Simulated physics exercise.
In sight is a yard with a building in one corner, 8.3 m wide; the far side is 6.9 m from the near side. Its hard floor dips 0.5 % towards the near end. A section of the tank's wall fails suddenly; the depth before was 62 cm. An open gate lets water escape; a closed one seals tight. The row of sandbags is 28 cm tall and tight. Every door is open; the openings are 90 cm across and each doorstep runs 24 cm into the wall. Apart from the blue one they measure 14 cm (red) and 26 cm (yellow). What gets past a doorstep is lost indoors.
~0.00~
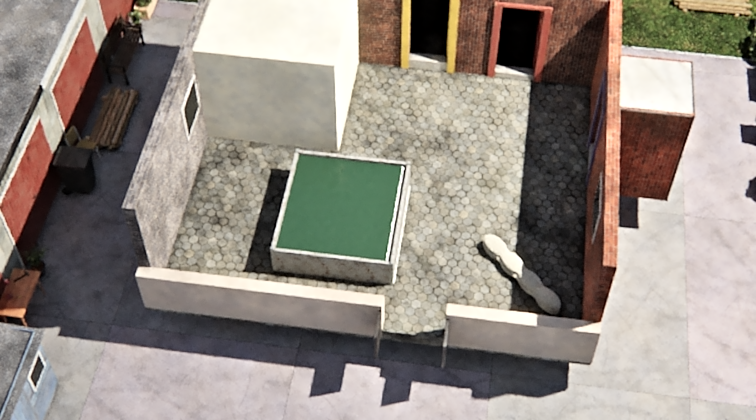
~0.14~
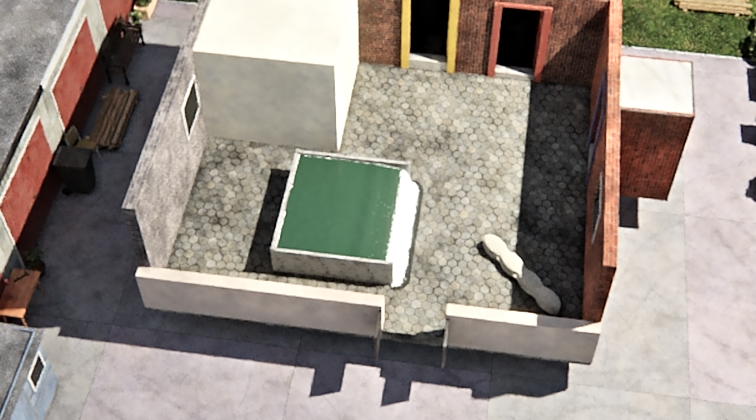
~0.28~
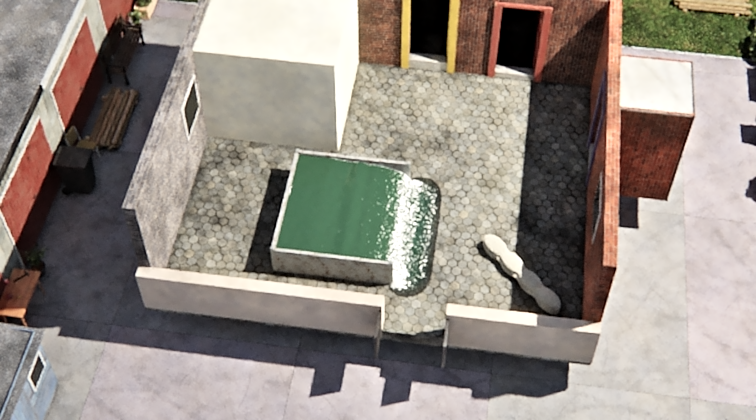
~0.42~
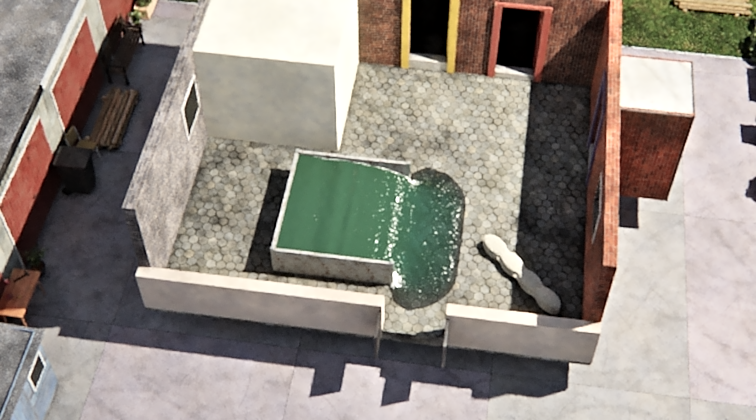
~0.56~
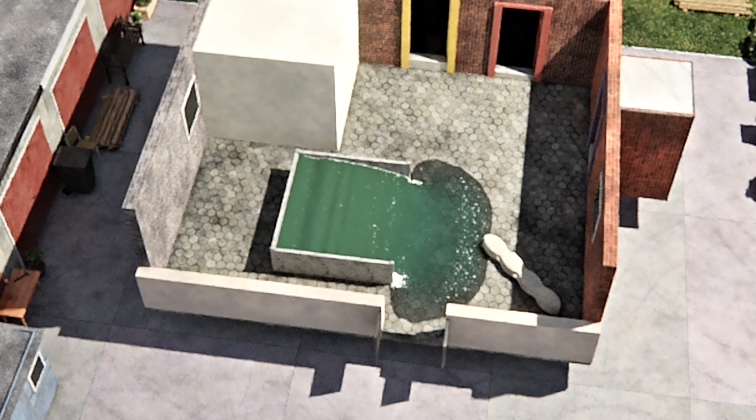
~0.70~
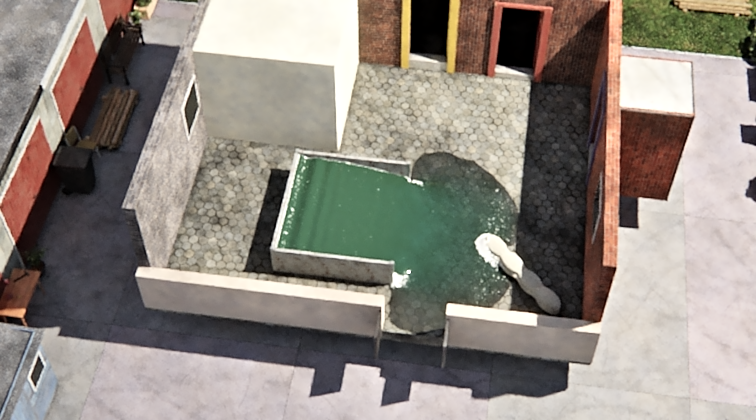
A walled yard held a tank of still green water until its right side gave way, and the water poured out, spreading across the paved floor and washing around the end of a pale, lumpy object.
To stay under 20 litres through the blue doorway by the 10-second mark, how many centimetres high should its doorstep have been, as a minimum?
About 17 cm.
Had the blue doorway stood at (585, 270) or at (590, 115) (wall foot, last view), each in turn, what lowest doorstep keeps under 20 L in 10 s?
Roughly 24 and 14.0 cm.
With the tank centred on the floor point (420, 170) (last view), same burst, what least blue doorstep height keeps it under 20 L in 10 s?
About 33 cm.
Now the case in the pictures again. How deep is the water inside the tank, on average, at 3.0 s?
About 16 cm.
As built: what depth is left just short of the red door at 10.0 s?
Roughly 5.0 cm deep.
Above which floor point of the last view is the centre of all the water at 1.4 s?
At about (399, 235).
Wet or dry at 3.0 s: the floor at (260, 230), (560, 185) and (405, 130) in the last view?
In that order: Still dry, wet, not reached.
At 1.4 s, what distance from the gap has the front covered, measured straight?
About 4.2 m.
After 1.4 s water covers 35 % of the floor, deepest (34 cm) near (486, 256); it has not reached the blue door.
After 3.0 s water covers 45 % of the floor, deepest (44 cm) near (572, 343); 22 cm at the blue door, 1 litre in over its 21 cm doorstep.
After 10.0 s water covers 95 % of the floor, deepest (17 cm) near (334, 169); 7 cm at the blue door, 3 litres in over its 21 cm doorstep.
At the blue door as built, the water arrived by 1.8 s and peaked near 23 cm at 2.8 s.
With a doorstep of 14 cm, 41 litres would have come in within the 10 s; with 19 cm, 9 litres. So under 20 litres takes about 17 cm.
